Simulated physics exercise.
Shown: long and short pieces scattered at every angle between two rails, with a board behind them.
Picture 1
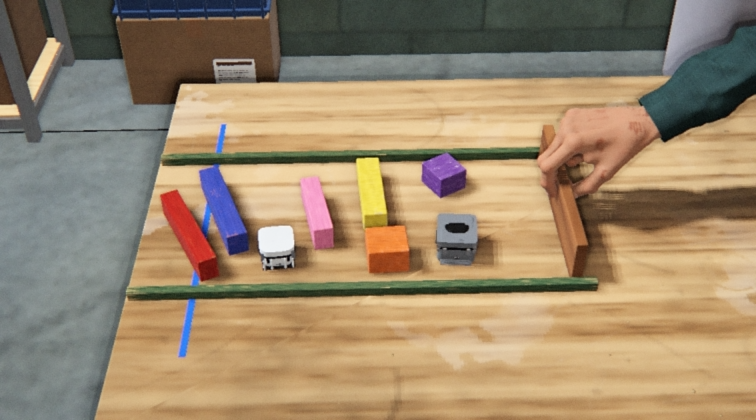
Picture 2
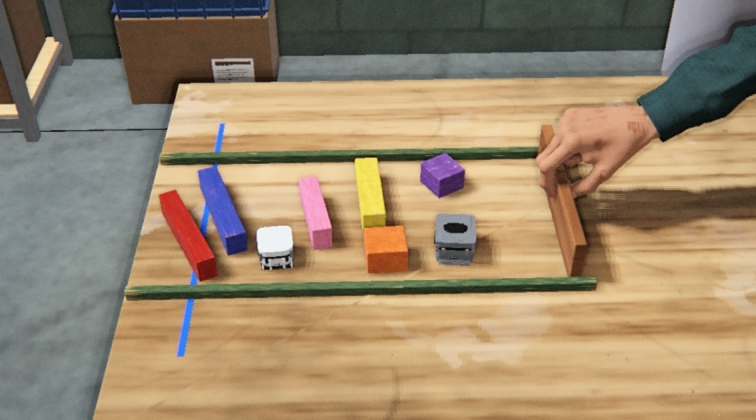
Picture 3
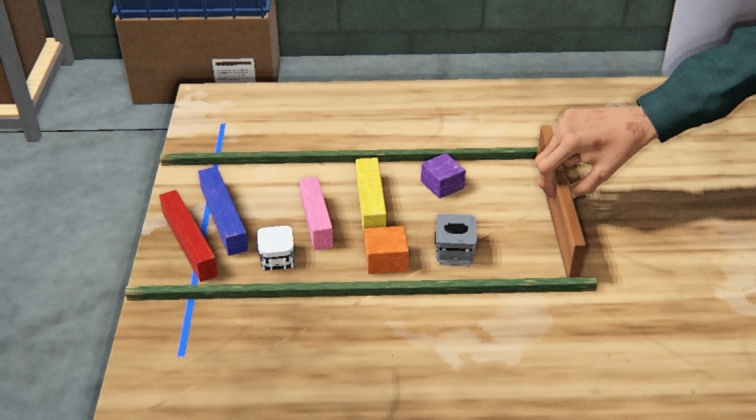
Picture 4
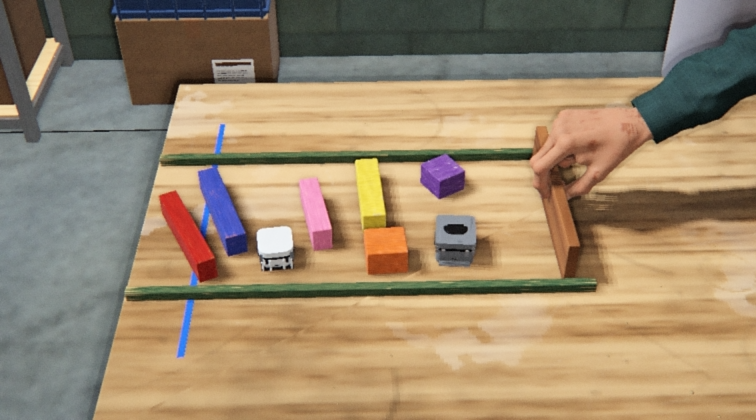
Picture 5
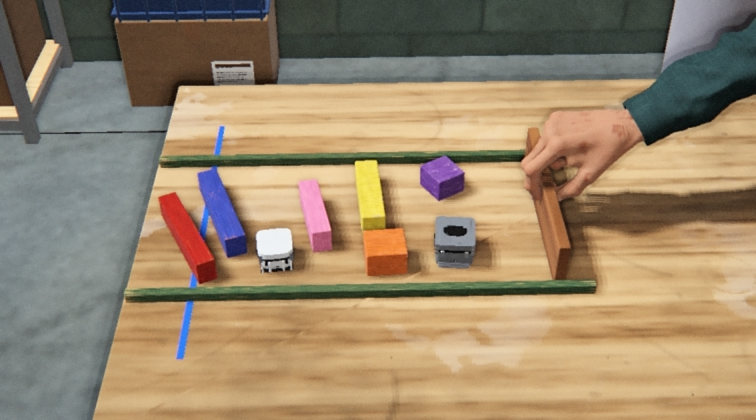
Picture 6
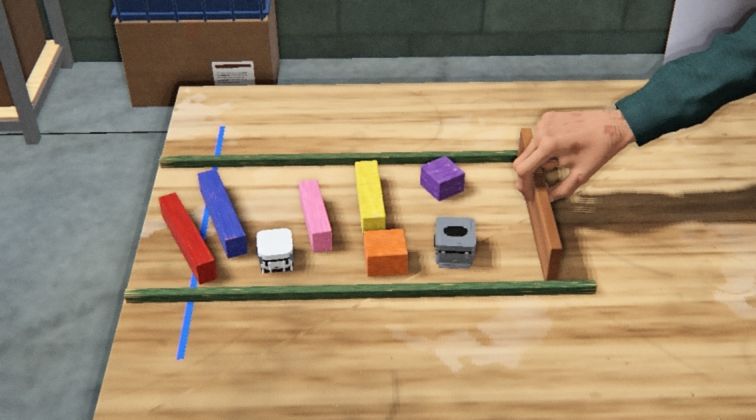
The footage shows colored blocks, a white case and a grey case lying between two green rails on a wooden table, while a hand holds a brown board at the right and then slides it slightly left.
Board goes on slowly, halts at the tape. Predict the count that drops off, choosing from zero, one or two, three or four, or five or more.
Three to four.
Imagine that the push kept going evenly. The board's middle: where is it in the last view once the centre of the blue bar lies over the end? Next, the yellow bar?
I'd say about (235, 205) for the first one and about (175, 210) for the second.
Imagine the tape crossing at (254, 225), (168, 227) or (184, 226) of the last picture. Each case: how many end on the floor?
The three tries give 1, 6 and 5.
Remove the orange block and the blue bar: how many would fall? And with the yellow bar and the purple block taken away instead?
The counts would be 1 and 2.
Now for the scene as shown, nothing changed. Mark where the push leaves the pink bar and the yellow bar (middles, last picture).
Pink bar at (147, 226), yellow bar at (175, 208).
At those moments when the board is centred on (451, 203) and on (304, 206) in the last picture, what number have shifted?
That makes 2 at the first spot and 8 at the second.
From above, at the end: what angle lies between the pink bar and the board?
It measures close to 10 degrees.
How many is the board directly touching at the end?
The count in contact is 3.
Soon after, none off yet; red bar at rest near (187, 237); blue bar at rest near (222, 212); white case at rest near (276, 252).
Then, none off yet; red bar at rest near (187, 237); blue bar moving near (212, 212); white case moved about its own width near (245, 253).
Further on, none off yet; red bar tipped well over near (114, 269); blue bar moved a little near (164, 208); white case moved well along near (153, 253).
At rest, the number that fall off is three or four; fallen, white case, blue bar and red bar.
